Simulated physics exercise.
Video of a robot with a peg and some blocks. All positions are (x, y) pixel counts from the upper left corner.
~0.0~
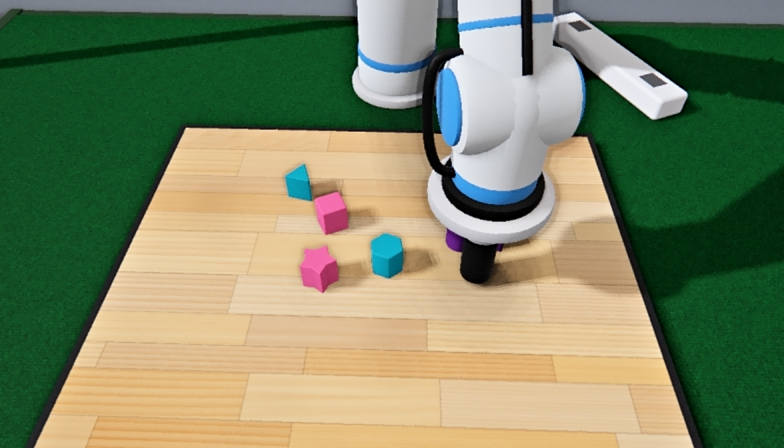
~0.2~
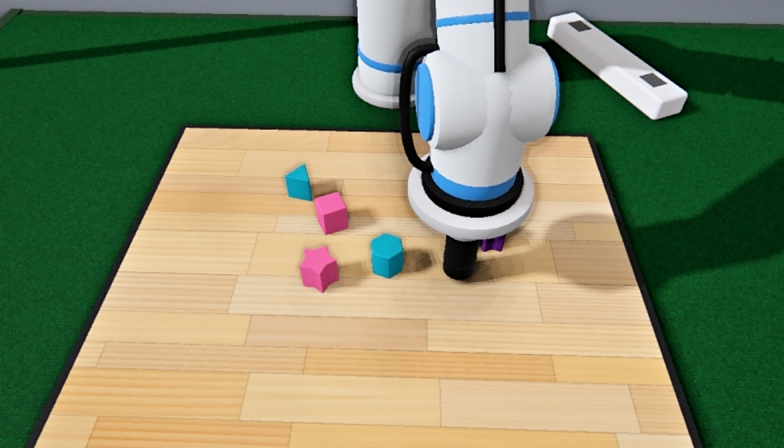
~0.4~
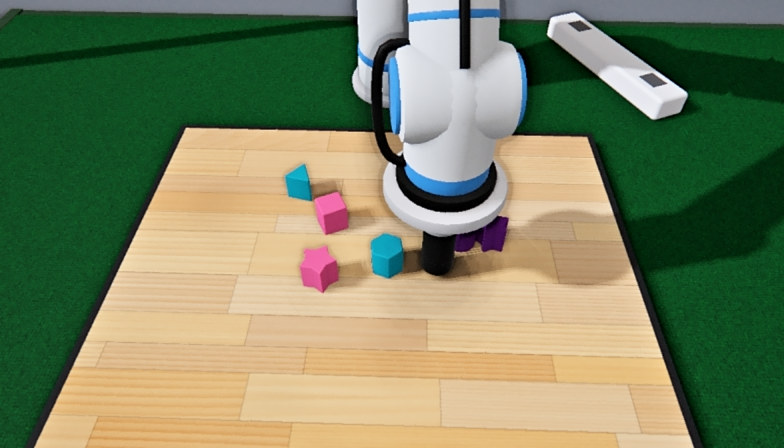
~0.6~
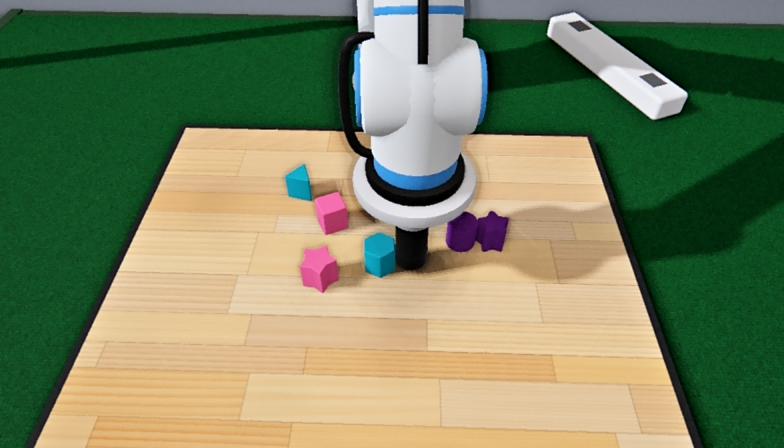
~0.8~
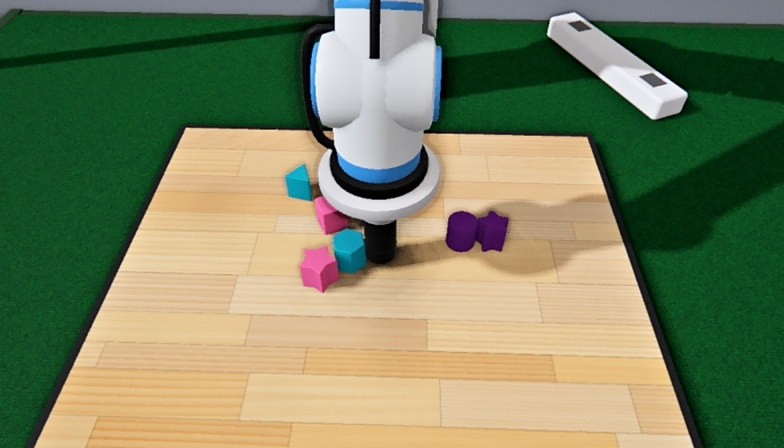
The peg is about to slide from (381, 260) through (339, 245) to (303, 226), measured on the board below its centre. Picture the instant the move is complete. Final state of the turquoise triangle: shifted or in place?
It keeps its position.
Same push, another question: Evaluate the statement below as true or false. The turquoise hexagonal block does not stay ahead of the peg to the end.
True.
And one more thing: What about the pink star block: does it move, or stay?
Shifted out of place.
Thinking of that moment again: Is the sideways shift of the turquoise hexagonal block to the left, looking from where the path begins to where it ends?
Yes, that is what happens.
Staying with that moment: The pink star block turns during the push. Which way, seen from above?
Watching from overhead, you'd notice the pink star block rotating counter-clockwise.
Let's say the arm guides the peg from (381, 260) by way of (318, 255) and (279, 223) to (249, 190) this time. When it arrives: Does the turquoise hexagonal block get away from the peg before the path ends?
Yes, it checks out.
What follows on the original path. One third of the way, peg (352, 244); pink star block (309, 259), turned 45° anticlockwise; turquoise hexagonal block (319, 236), turned 15° anticlockwise.
Two thirds of the way, peg (325, 232); pink star block (304, 260), turned 65° anticlockwise; pink square (327, 198), turned 30° clockwise; turquoise hexagonal block (302, 236), turned 40° anticlockwise.
At the end, peg (302, 219); turquoise triangle still; pink star block (304, 260), turned 65° anticlockwise; pink square (325, 192), turned 55° clockwise; turquoise hexagonal block (301, 236), turned 40° anticlockwise.
